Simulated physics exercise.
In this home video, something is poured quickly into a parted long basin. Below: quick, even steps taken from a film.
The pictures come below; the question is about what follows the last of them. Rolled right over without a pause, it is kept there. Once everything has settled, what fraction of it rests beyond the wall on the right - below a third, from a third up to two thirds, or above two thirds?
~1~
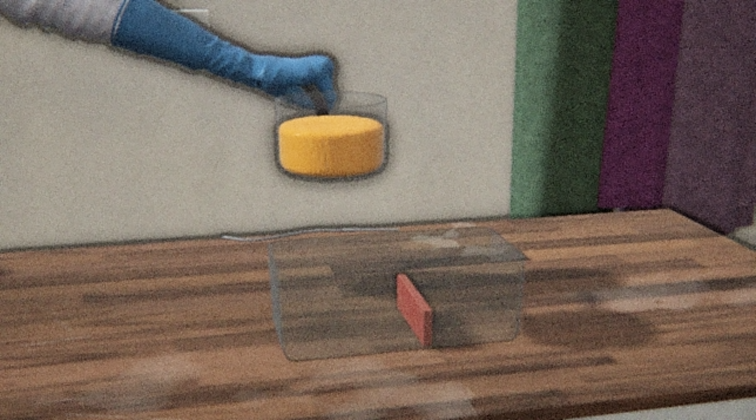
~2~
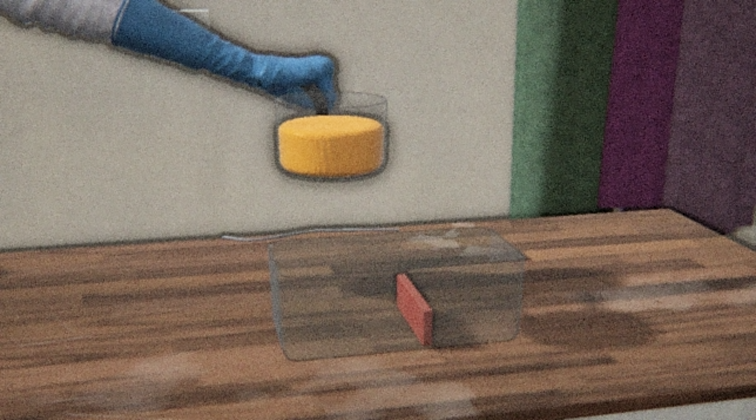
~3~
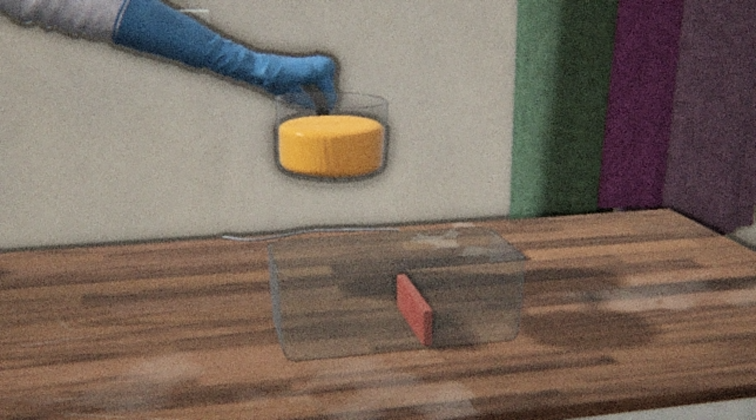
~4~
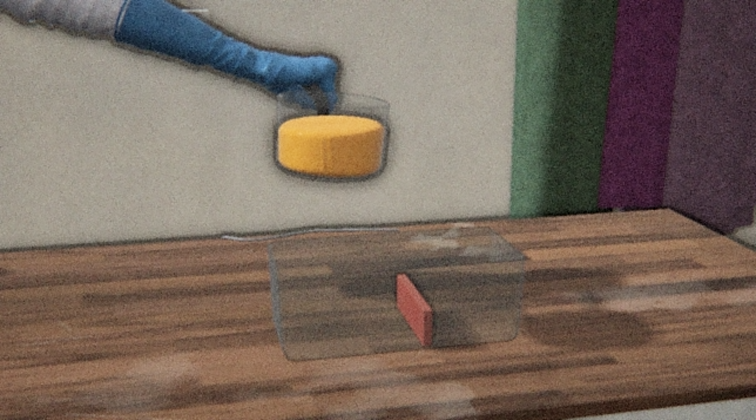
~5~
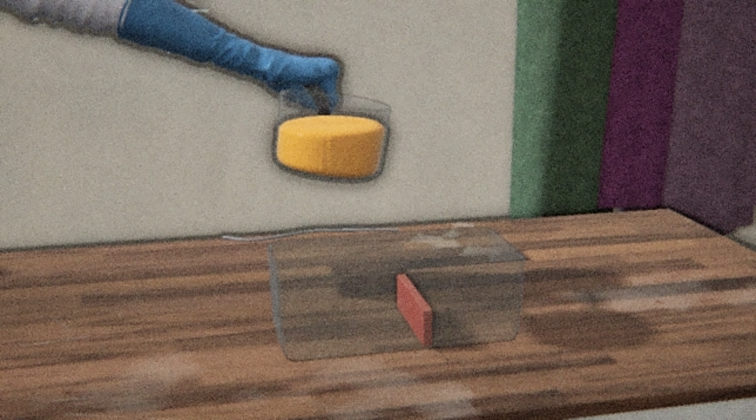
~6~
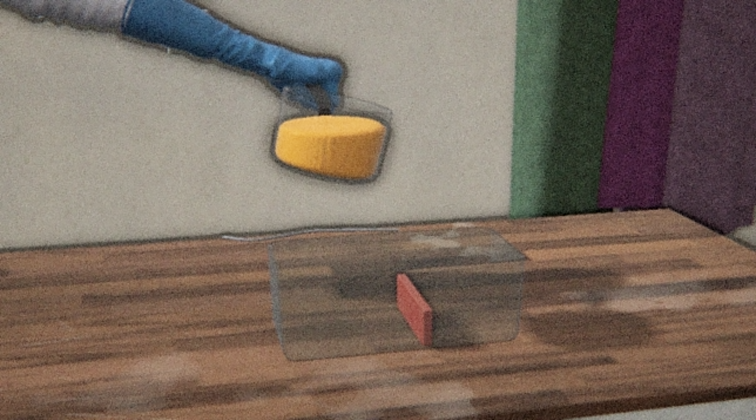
The share right of the wall ends up beyond two thirds.
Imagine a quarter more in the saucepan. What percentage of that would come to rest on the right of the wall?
Close to 80 per cent, more or less.
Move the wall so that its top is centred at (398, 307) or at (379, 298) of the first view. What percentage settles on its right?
Well, it's close to 85 per cent for the first one, then 95 per cent for the other.
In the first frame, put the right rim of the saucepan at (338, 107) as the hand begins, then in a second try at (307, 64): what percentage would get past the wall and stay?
Near 5 % and 5 %.
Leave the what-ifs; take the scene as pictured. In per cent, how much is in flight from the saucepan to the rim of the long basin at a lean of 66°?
Some 25 per cent.
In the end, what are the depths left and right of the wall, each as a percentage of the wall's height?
On the left roughly 10, on the right roughly 70.
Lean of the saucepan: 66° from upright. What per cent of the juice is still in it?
75 per cent, approximately.
A moment on, the saucepan is tipped part way and 74 per cent is still to pour, 1 is left of the wall and 3 right of it.
Next, the saucepan is tipped right over and 17 per cent is still to pour, 3 is left of the wall and 64 right of it.
Then the saucepan is tipped right over and 0 per cent is still to pour, 20 is left of the wall and 77 right of it.
Later the saucepan is tipped right over and 0 per cent is still to pour, 22 is left of the wall and 77 right of it.
In the end 22 per cent lies left of the wall, 77 right of it and 1 outside.
